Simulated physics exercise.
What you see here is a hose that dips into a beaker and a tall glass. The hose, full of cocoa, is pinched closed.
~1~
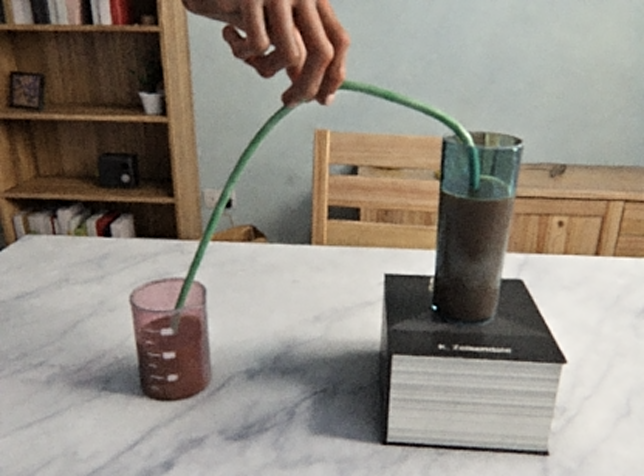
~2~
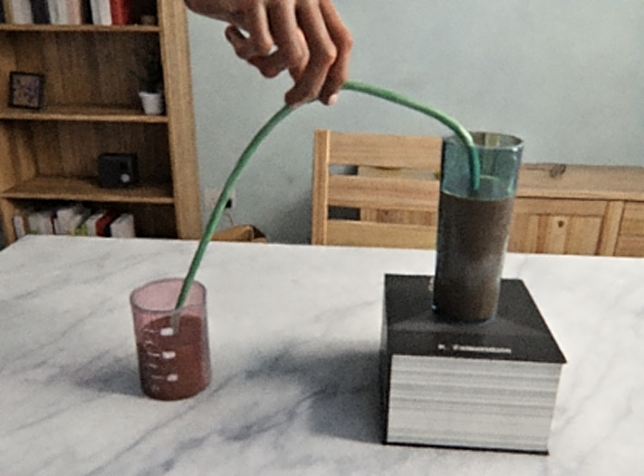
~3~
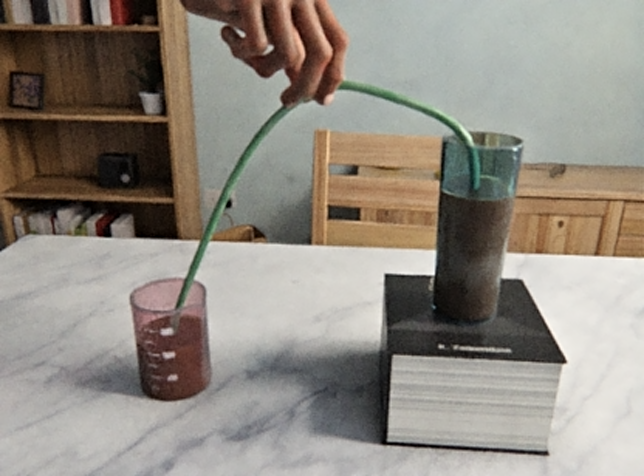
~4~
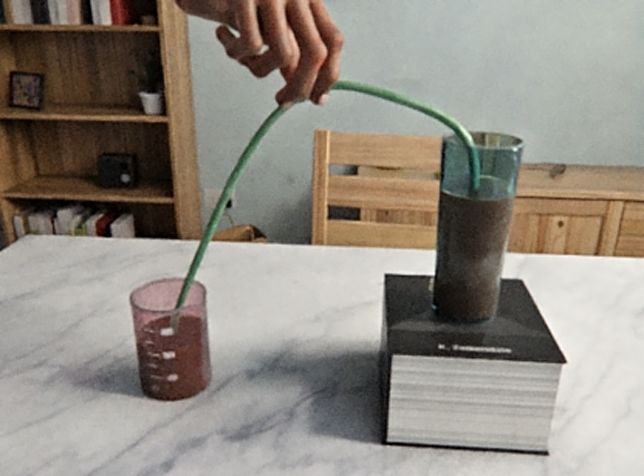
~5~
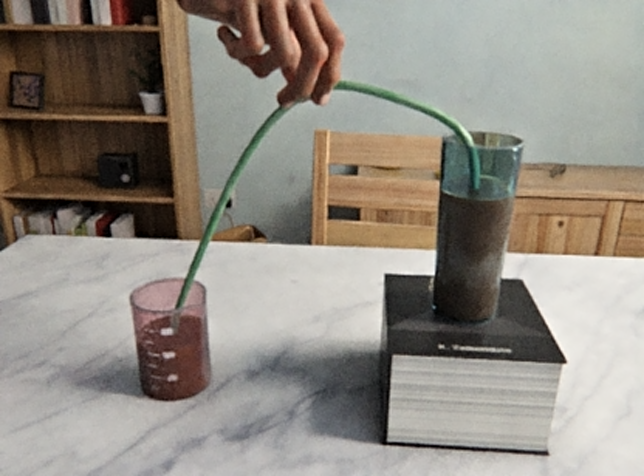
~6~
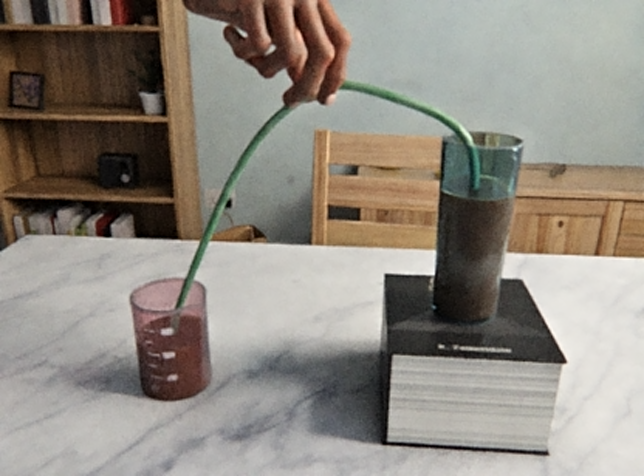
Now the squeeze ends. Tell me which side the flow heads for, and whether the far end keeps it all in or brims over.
It flows: The left side; one that fills: Brims over.
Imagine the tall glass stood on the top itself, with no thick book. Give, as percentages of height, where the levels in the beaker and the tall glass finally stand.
You'd see the first filled to 80 per cent of its height and the second to 50 per cent.
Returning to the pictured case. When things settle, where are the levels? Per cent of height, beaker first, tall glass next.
Final levels, respectively: 100 per cent and 10 per cent.
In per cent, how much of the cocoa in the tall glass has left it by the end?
Reading: Close to 90 percent.
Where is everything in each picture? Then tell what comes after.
In the first picture, the hose is pinched; beaker (172, 337) about half full, on the top itself; tall glass (473, 227) about three quarters full, up on the thick book.
In the second picture, nothing flows; beaker about half full, surface at (172, 332); tall glass about three quarters full, surface at (477, 190).
In the third picture, fingers on the hose; beaker (172, 337) about half full; tall glass (473, 227) about three quarters full.
In the fourth picture, still shut; beaker about half full, surface at (172, 332); tall glass about three quarters full, surface at (477, 190).
In the fifth picture, the hose is pinched; beaker (172, 337) about half full, on the top itself; tall glass (473, 227) about three quarters full, up on the thick book.
In the sixth picture, nothing flows; beaker about half full, surface at (172, 332); tall glass about three quarters full, surface at (477, 190).
Soon after, the beaker is about three quarters full; the tall glass is about half full.
Later, the beaker is full to the brim; the tall glass is about a quarter full; some has gone over the lower rim.
In the end, the beaker is full to the brim; the tall glass is nearly empty; some has gone over the lower rim.
